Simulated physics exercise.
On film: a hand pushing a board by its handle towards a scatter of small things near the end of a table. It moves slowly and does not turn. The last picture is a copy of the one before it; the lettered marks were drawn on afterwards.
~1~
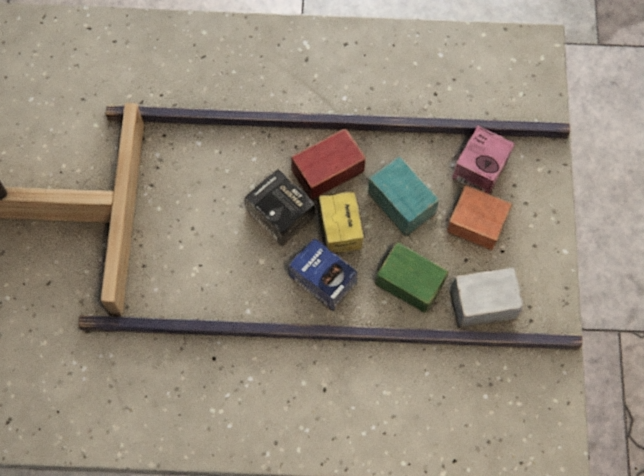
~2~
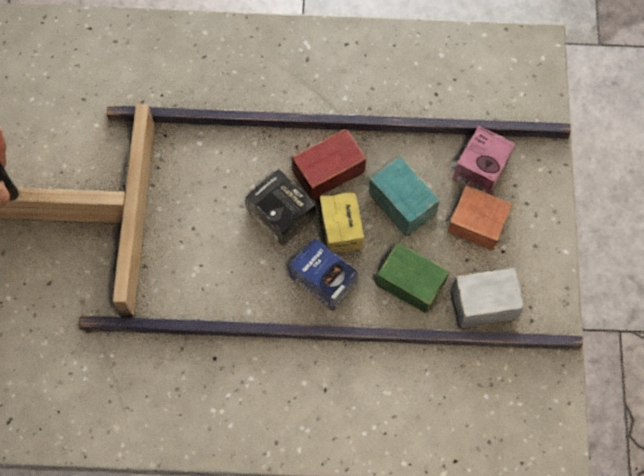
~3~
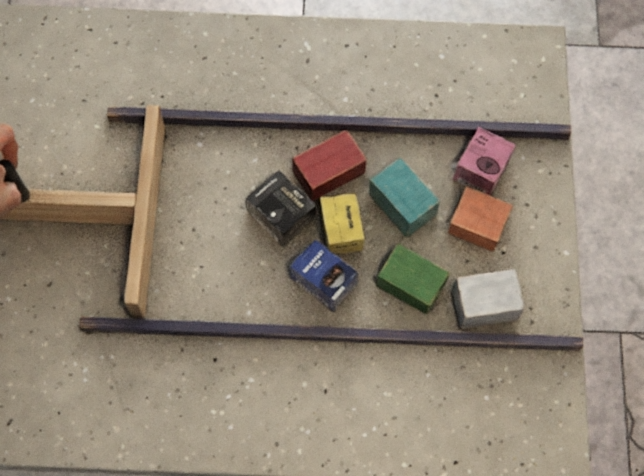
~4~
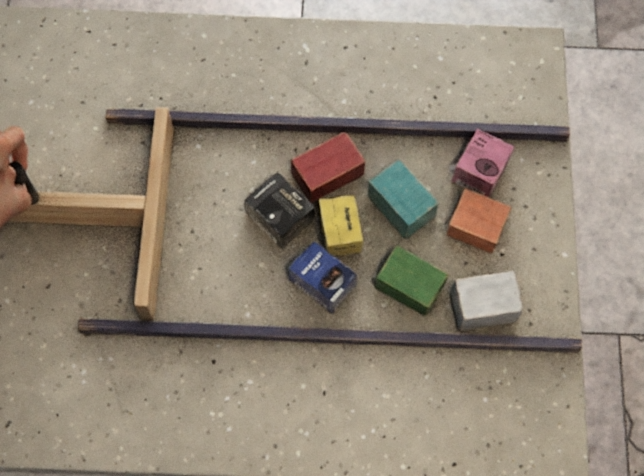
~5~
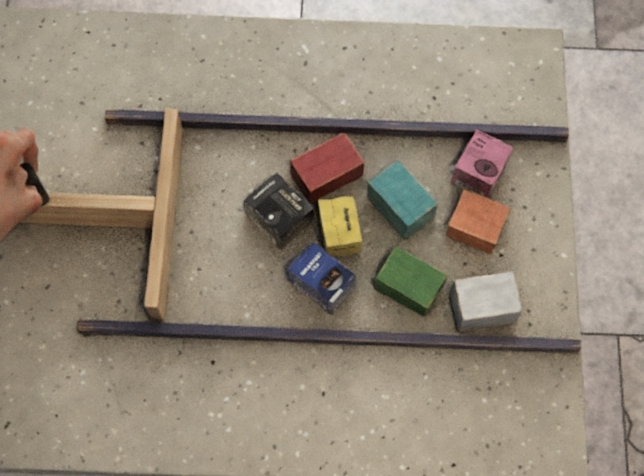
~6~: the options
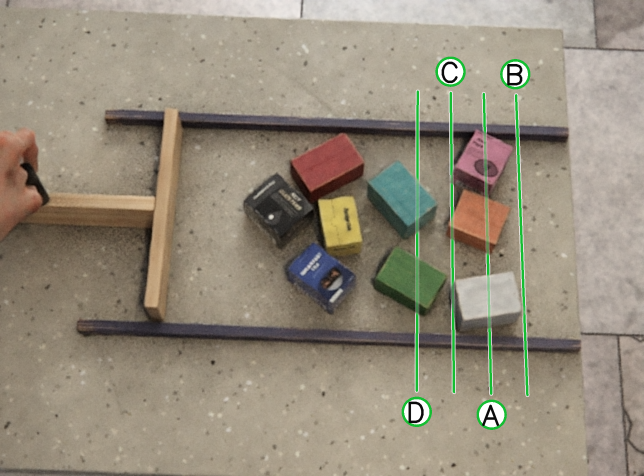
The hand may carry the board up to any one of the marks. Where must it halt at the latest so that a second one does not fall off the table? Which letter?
C is the last line within the limit.
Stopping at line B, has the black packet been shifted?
Yes.
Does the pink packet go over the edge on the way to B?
Yes.
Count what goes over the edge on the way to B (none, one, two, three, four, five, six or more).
In all, six or more.
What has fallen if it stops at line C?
It is the white block.
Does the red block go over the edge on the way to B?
By then, no.
On the marked copy, A at (487, 235); B at (521, 236); C at (452, 234); D at (417, 232).
With C. Early on, board (266, 208); red block (336, 165); yellow packet (361, 231).
Further on, board (372, 212); white block (528, 310); pink packet (496, 160).
At the end, board (452, 215); white block over the edge; pink packet (561, 161); one fallen.
As for the rest, A drops three; B drops six; D is within the limit but short.
